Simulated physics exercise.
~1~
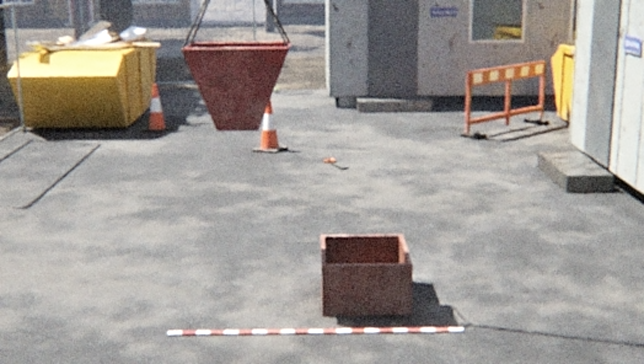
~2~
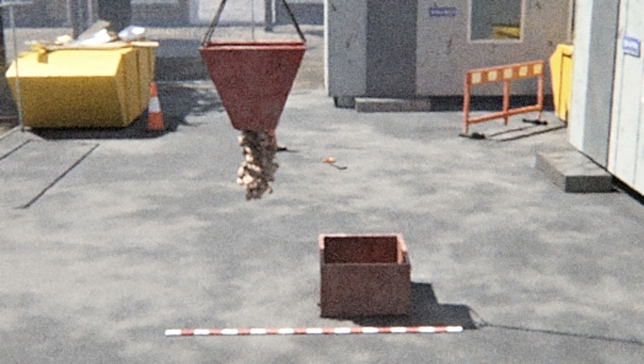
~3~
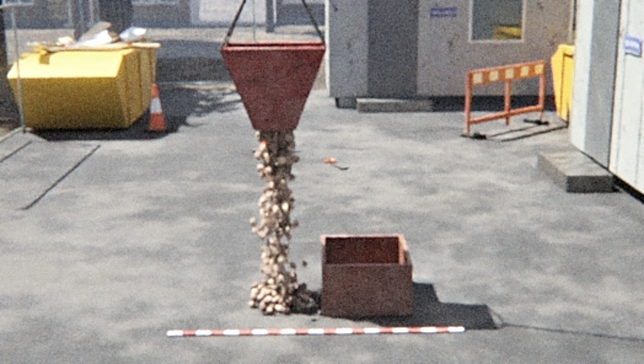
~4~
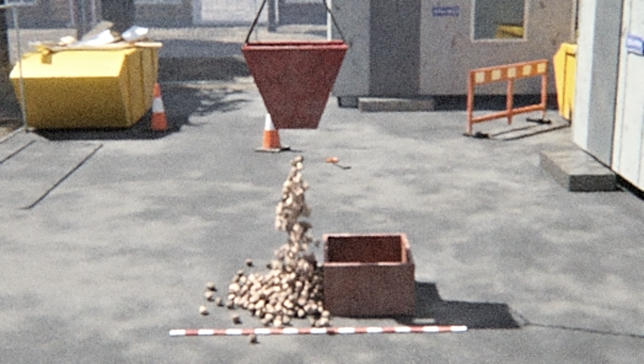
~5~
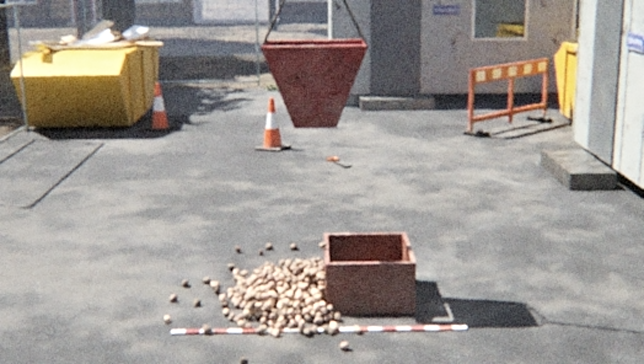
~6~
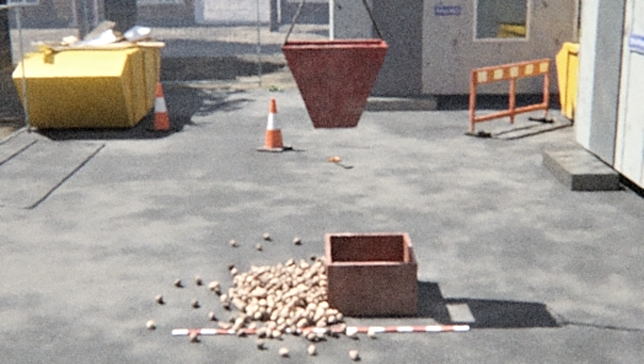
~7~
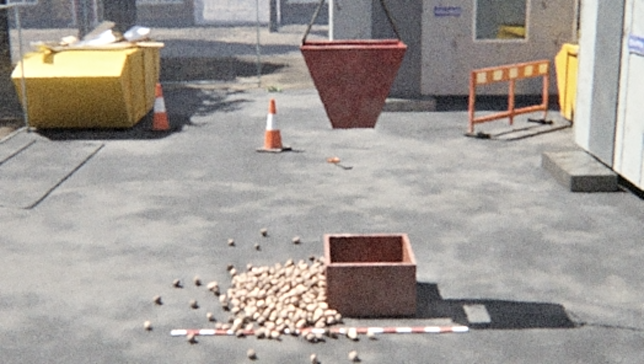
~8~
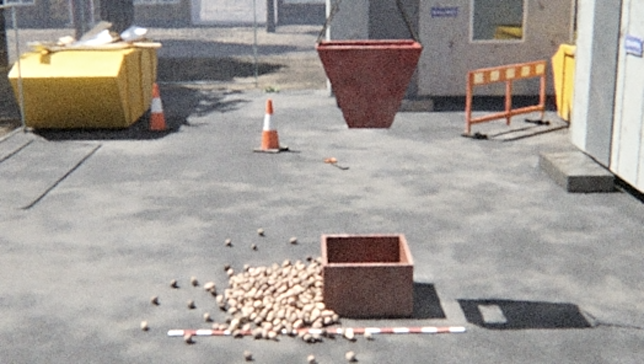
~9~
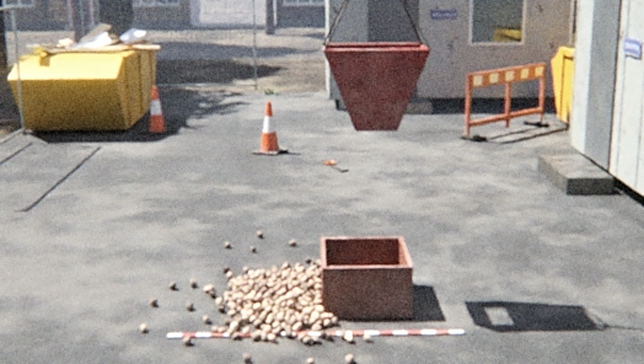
The video shows a red crane skip moving right above a paved yard and releasing a stream of rounded stones, which lands left of an open reddish bin. The emptied skip continues right, leaving the stones heaped against the bin's left side with several scattered around.
